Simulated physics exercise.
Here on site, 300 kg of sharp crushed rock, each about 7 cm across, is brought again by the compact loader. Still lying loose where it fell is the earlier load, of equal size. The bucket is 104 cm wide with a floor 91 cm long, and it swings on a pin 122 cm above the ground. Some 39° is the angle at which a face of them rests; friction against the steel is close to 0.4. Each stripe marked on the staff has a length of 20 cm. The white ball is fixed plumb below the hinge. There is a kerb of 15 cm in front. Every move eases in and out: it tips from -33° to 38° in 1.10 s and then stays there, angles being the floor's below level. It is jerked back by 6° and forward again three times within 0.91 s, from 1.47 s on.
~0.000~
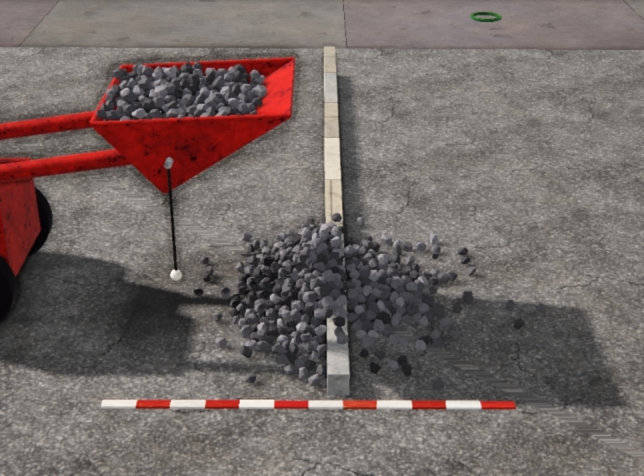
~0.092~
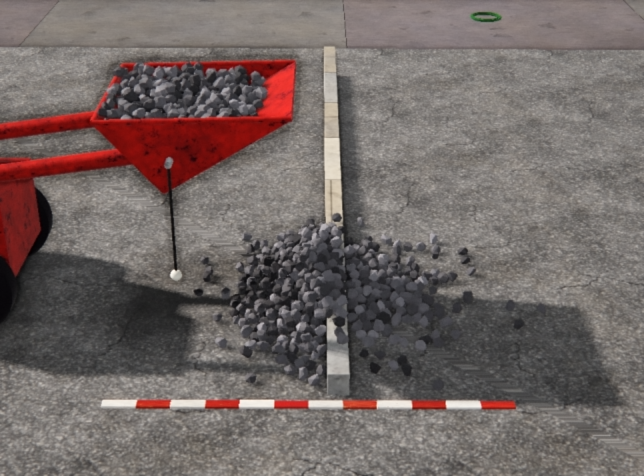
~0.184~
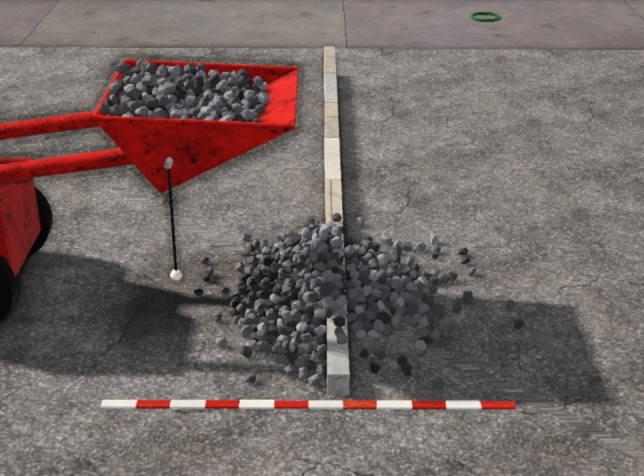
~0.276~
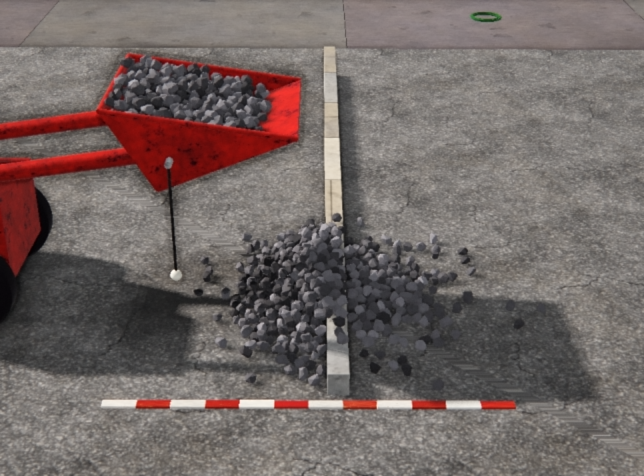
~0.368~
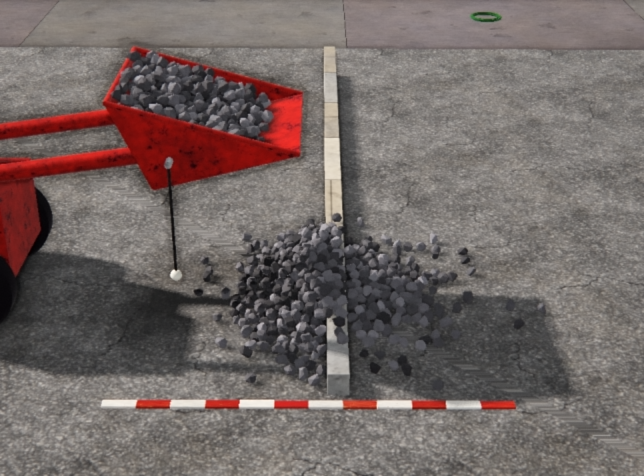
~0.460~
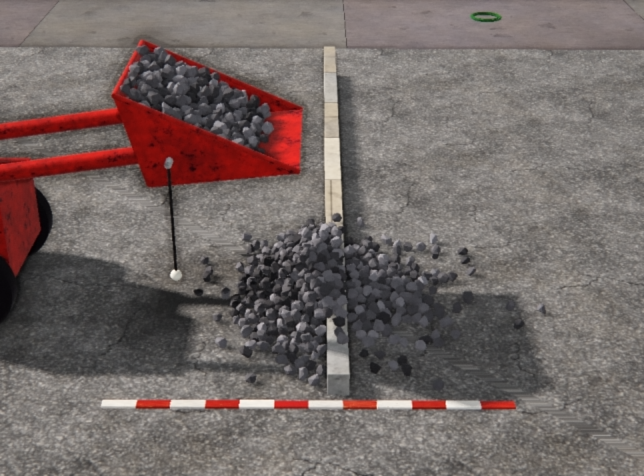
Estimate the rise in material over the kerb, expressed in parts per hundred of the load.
Close to 45 parts in a hundred.
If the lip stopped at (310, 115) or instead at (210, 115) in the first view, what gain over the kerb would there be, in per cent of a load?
Case one about 65 %, case two about 0 %.
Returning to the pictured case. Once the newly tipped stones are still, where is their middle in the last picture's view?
Their middle rests near (323, 272).
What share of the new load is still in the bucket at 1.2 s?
It keeps some 85 percent of its load.
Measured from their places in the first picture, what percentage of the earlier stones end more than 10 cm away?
About 10 %.
After 0.8 s the floor is at 27°; in per cent of one load, 100 in the bucket, 69 on this side of the kerb, 31 over the kerb; the foremost stones are at (485, 286).
After 1.2 s the floor is at 38°; in per cent of one load, 84 in the bucket, 86 on this side of the kerb, 31 over the kerb; the foremost stones are at (485, 286).
After 2.8 s the floor is at 38°; in per cent of one load, 0 in the bucket, 124 on this side of the kerb, 76 over the kerb; the foremost stones are at (494, 287).
After 5.4 s the floor is at 38°; in per cent of one load, 0 in the bucket, 124 on this side of the kerb, 76 over the kerb; the foremost stones are at (494, 287). Net gain over the kerb, 45.
